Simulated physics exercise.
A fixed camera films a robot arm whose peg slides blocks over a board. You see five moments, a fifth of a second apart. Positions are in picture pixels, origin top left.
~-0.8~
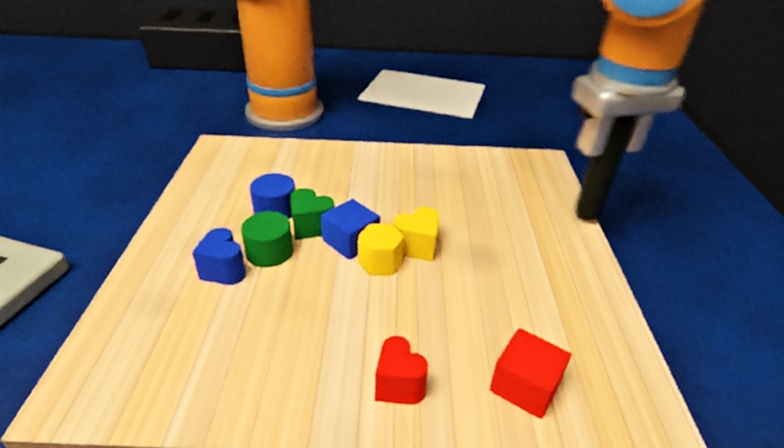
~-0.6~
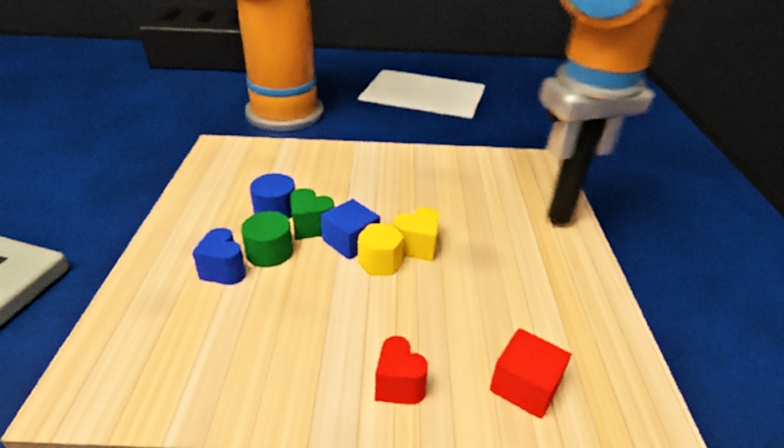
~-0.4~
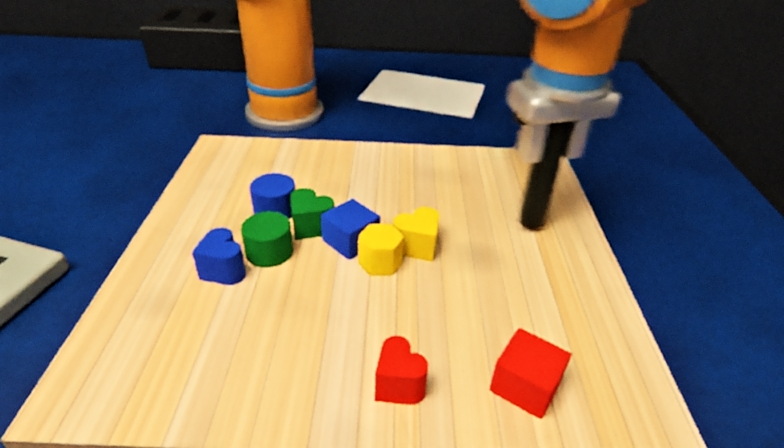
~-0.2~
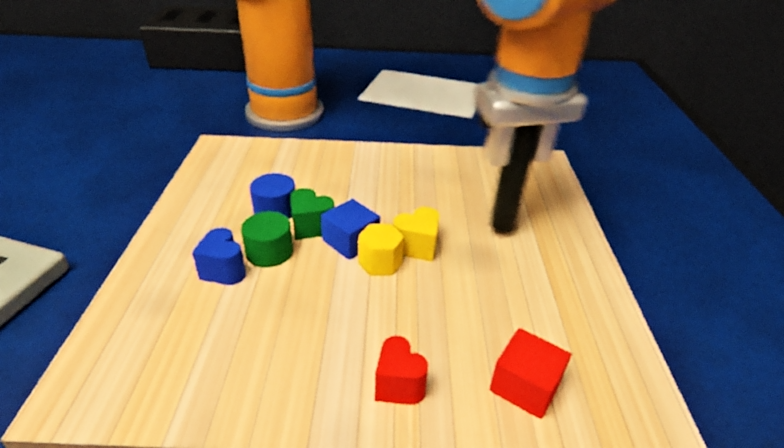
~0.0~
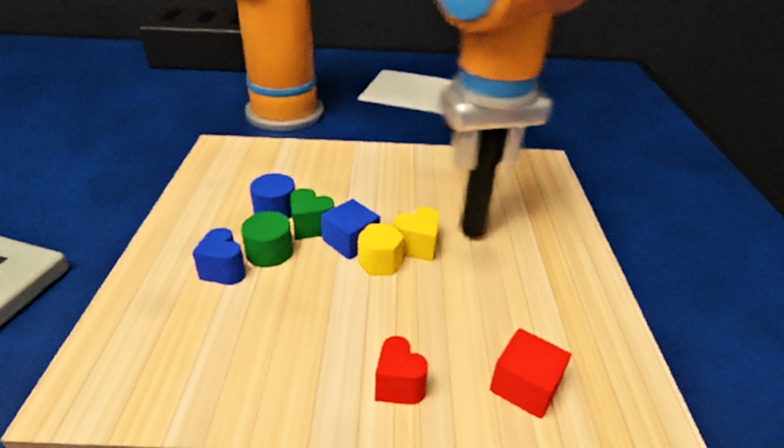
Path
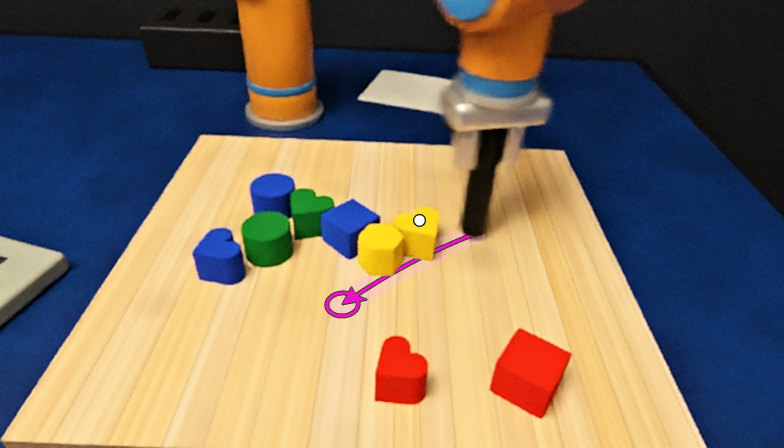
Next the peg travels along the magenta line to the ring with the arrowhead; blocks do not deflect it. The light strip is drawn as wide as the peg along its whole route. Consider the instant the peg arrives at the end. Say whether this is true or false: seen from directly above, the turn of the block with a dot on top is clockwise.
It is true.
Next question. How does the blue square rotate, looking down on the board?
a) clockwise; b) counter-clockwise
b.
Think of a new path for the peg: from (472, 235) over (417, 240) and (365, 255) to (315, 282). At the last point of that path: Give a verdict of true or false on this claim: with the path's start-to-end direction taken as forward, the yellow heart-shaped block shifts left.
True - the claim holds.
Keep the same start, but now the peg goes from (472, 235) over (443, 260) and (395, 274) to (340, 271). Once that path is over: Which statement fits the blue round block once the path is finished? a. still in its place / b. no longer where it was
Letter b.
Path on the board, from (472, 235) via (409, 264), ending at (343, 304); the dot is on the yellow heart-shaped block.
On the path given first. One third of the way, peg at (431, 247); blue square at (347, 214); yellow six-sided block at (374, 238), turned 20° anticlockwise; yellow heart-shaped block at (401, 220), turned 15° clockwise.
Two thirds of the way, peg at (387, 270); green heart-shaped block at (303, 200); blue square at (344, 212), turned 25° anticlockwise; yellow six-sided block at (353, 243); yellow heart-shaped block at (393, 218), turned 35° clockwise.
At the end, peg at (342, 298); green heart-shaped block at (303, 200); blue square at (344, 212), turned 25° anticlockwise; yellow six-sided block at (341, 244), turned 15° clockwise; yellow heart-shaped block at (393, 218), turned 35° clockwise.
